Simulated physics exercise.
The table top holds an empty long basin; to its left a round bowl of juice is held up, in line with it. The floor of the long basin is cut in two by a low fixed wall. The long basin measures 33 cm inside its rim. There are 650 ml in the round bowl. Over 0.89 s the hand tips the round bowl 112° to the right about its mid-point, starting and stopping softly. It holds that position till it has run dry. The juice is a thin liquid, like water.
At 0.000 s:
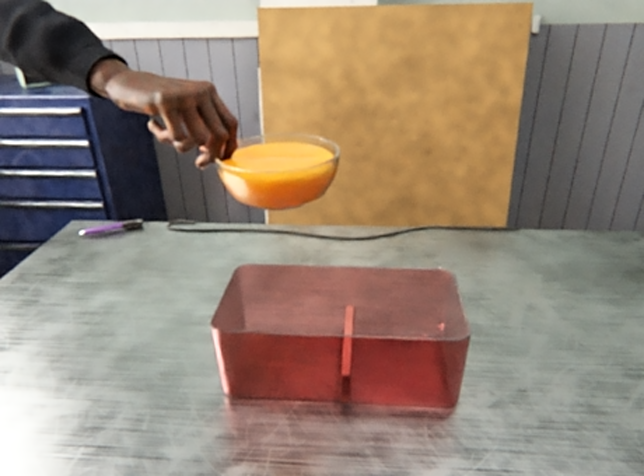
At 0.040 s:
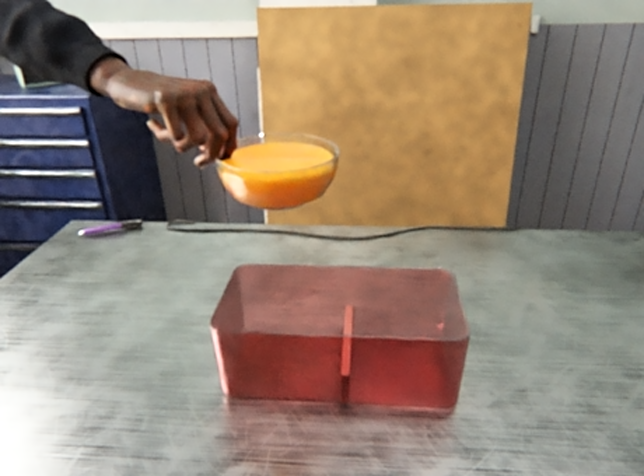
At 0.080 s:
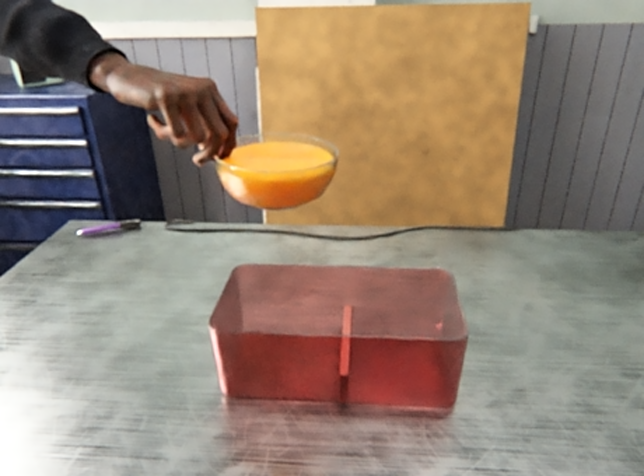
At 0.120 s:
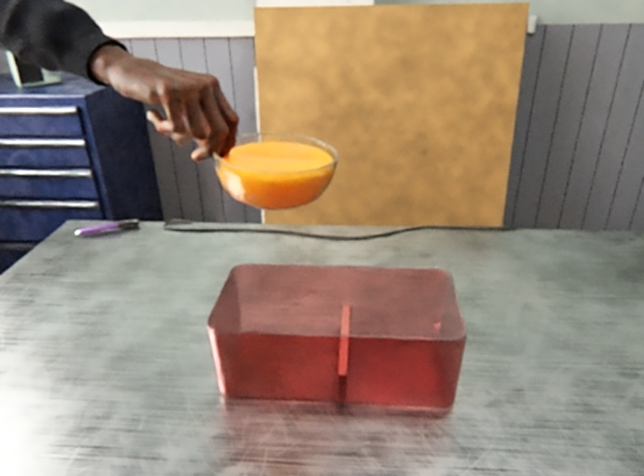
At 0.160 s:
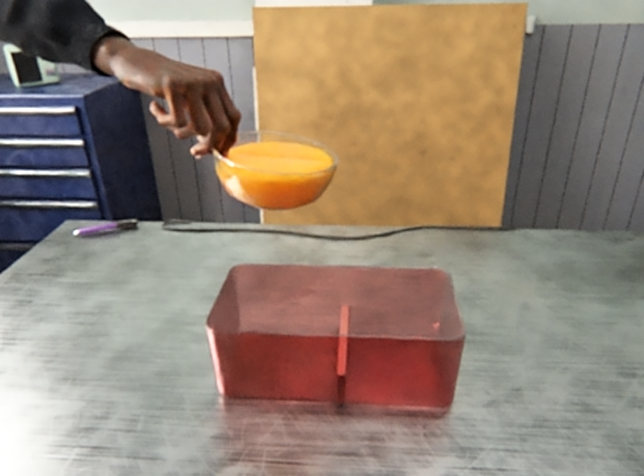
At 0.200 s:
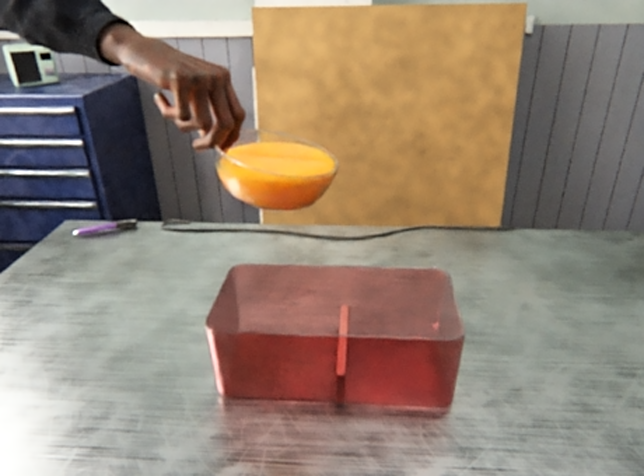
On a grey metal table sat an empty, see-through red basin with a divider, while a hand above its left side held a clear round bowl of orange juice and slowly tilted it slightly rightward.
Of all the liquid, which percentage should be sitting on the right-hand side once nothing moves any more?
Around 84 per cent should be sitting there.
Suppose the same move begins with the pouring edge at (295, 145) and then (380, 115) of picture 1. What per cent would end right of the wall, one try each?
Near 55 in a hundred on the first go and near 80 in a hundred on the second.
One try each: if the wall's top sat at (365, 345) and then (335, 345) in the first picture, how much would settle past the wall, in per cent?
Around 70 and 90 percent, in that order.
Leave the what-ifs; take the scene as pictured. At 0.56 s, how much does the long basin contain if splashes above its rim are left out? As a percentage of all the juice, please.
The basin holds roughly 20 in a hundred parts at that moment.
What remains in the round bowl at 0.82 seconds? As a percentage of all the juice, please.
0 per cent or so.
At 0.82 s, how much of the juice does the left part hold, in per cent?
The left part holds close to 10 per cent.
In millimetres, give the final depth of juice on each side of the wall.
The left ends up at roughly 4 mm, with the right at roughly 24 mm.
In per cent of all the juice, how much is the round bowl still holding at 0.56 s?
Close to 24 in a hundred.
Then, 0.56 s in, the tilt is 78° and 25 per cent is still to pour, 0 is left of the wall and 20 right of it.
Then, 0.82 s in, the tilt is 110° and 0 per cent is still to pour, 10 is left of the wall and 84 right of it.
Then, 1.09 s in, the tilt is 112° and 0 per cent is still to pour, 15 is left of the wall and 84 right of it.
Then, 1.39 s in, the tilt is 112° and 0 per cent is still to pour, 14 is left of the wall and 84 right of it.
Finally, 14 per cent lies left of the wall, 84 right of it and 2 outside.
